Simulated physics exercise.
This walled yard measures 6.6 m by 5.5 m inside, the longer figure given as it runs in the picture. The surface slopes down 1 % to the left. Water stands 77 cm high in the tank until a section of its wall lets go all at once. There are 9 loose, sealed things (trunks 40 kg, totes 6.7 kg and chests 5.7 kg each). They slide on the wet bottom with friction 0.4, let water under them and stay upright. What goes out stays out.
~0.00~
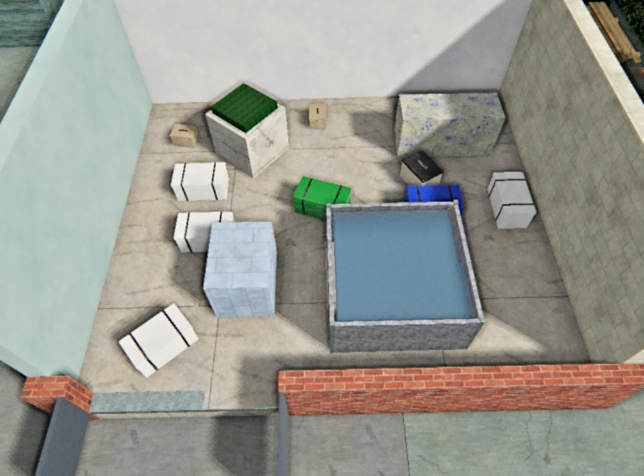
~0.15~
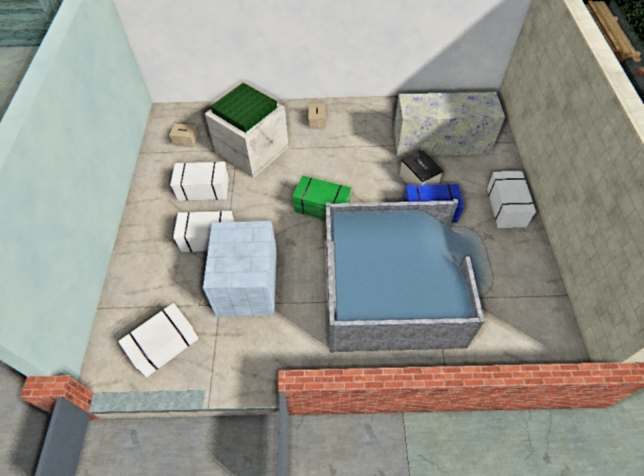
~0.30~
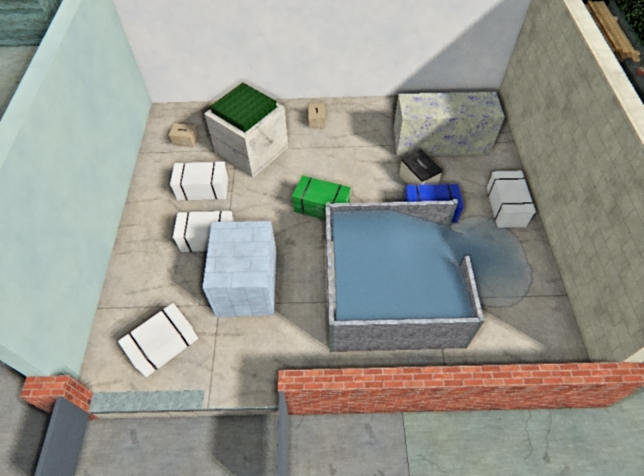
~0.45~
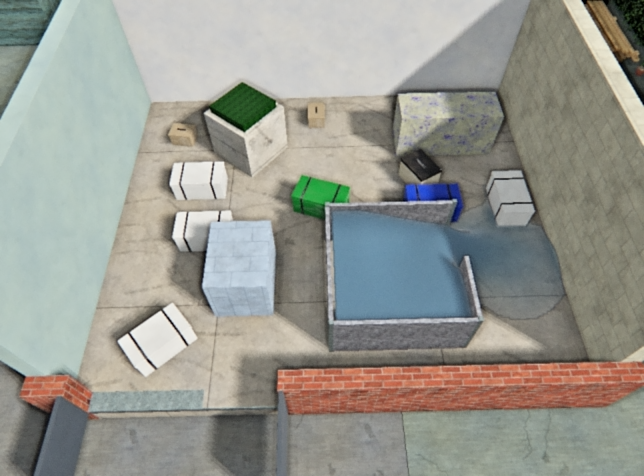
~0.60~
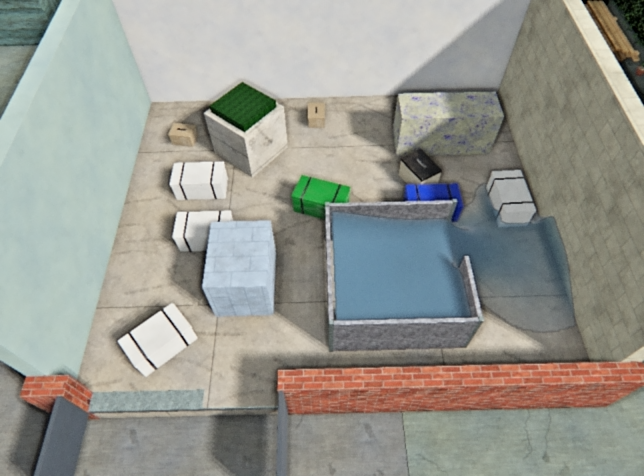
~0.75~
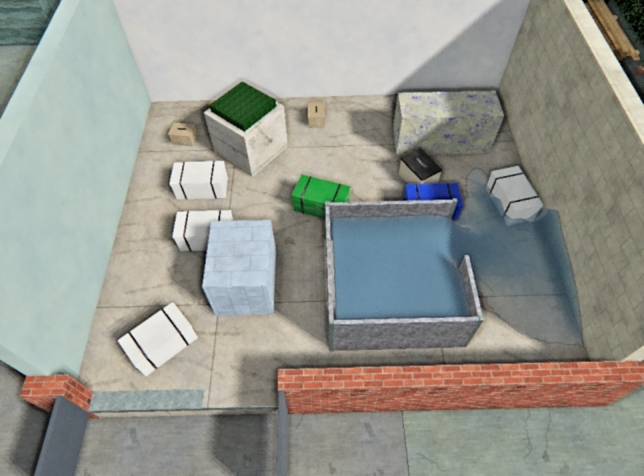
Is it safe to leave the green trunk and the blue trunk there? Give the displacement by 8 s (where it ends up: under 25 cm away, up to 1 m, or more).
Green trunk stays put, blue trunk barely shifts.
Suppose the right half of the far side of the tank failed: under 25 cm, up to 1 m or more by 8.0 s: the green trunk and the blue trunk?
Then the green trunk stays put, the blue trunk moves a short way.
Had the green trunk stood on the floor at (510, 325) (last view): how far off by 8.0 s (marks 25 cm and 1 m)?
It moves a short way.
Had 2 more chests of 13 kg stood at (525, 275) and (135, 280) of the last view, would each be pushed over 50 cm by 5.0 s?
In turn: Over, less.
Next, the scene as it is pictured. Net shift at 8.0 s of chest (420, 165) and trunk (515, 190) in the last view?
In that order: 100 cm, 300 cm.
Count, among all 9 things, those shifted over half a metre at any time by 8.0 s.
I count 3.
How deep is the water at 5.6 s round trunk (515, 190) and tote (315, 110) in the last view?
Roughly 7 and 3 cm.
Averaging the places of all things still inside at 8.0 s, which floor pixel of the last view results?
Around (265, 200).
After 1.6 s the green trunk is near (321, 191), 0.0 m from its start, aground; the blue trunk is near (434, 195), 0.0 m from its start, aground; 0 of 9 are out; 1 afloat.
After 3.6 s the green trunk is near (321, 191), 0.0 m from its start, aground; the blue trunk is near (434, 195), 0.0 m from its start, aground; 0 of 9 are out; 1 afloat.
After 5.6 s the green trunk is near (321, 191), 0.0 m from its start, aground; the blue trunk is near (434, 195), 0.0 m from its start, aground; 0 of 9 are out; 1 afloat.
After 8.0 s the green trunk is near (321, 191), 0.0 m from its start, aground; the blue trunk is near (434, 195), 0.0 m from its start, aground; 0 of 9 are out; 3 afloat.
